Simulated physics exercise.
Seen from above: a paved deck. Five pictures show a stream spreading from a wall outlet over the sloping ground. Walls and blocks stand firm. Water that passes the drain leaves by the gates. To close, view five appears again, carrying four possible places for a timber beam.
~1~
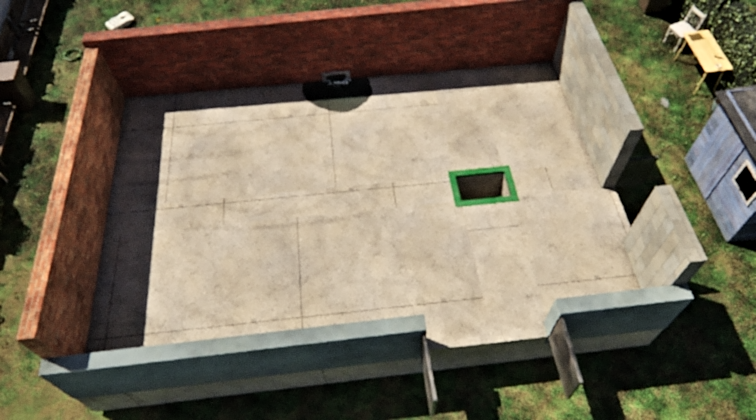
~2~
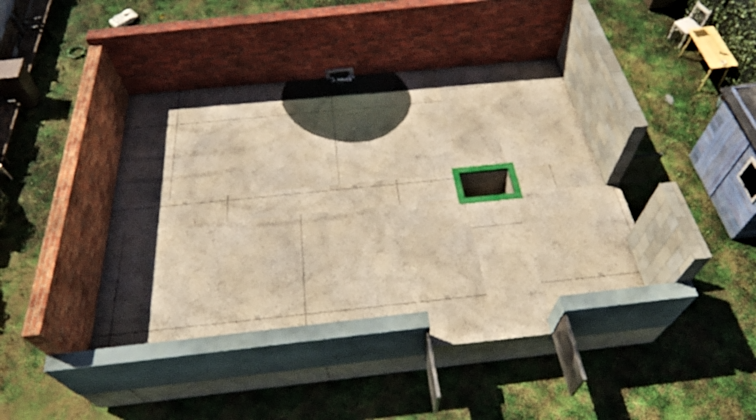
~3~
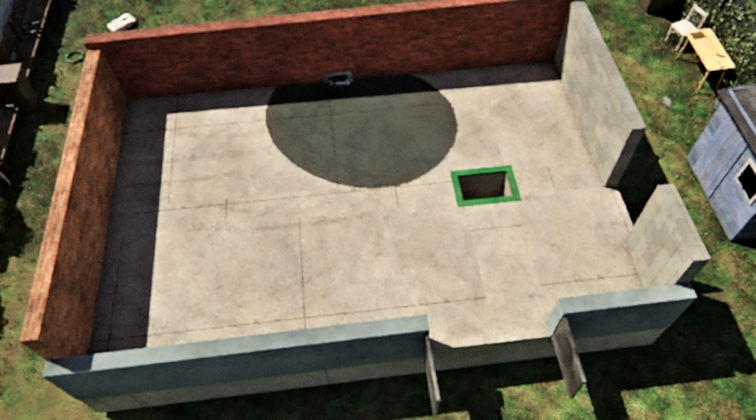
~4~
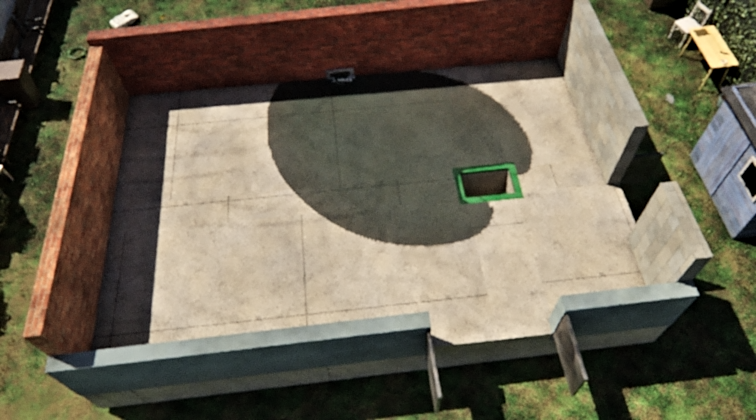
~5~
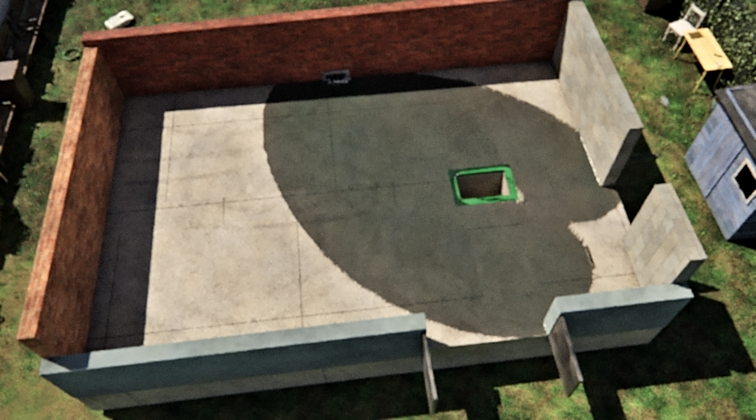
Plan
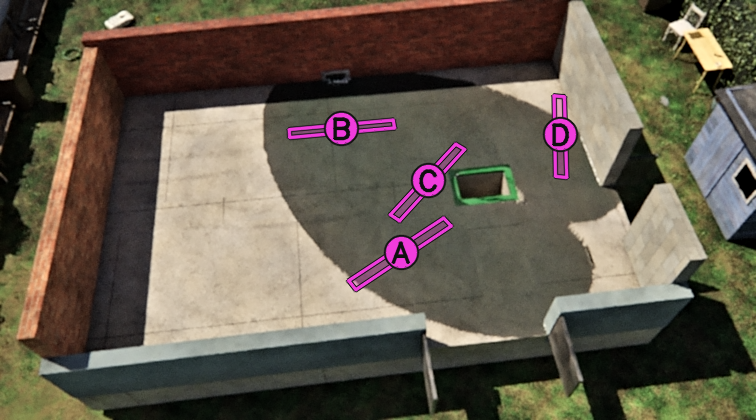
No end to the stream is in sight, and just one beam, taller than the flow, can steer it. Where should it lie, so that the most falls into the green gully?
Best: A.
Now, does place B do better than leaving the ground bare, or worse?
Worse.
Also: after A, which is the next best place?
The answer is D.
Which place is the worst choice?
C it is.
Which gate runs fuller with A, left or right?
The right one.
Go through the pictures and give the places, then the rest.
The first frame shows outfall at (336, 76); green gully at (483, 186); open gate at (483, 329); open gate at (612, 214); 2 % of the ground under water, visible out to (352, 105); green gully still dry.
In the second frame, 7 % of the ground under water, visible out to (399, 121); green gully still dry.
In the third frame, 16 % of the ground under water, visible out to (416, 173); green gully still dry.
In the fourth frame, 28 % of the ground under water, visible out to (486, 218); green gully taking water.
In the fifth frame, 45 % of the ground under water, visible out to (583, 259); green gully taking water.
In magenta, A from (352, 285) to (447, 222); B from (289, 133) to (393, 124); C from (394, 217) to (460, 146); D from (561, 176) to (559, 96).
For place A, about 51 % of the stream goes into the green gully, about 49 % out by the gates.
For place B, about 10 % of the stream goes into the green gully, about 89 % out by the gates.
For place C, next to none of the stream goes into the green gully, about 98 % out by the gates.
For place D, about 29 % of the stream goes into the green gully, about 71 % out by the gates.
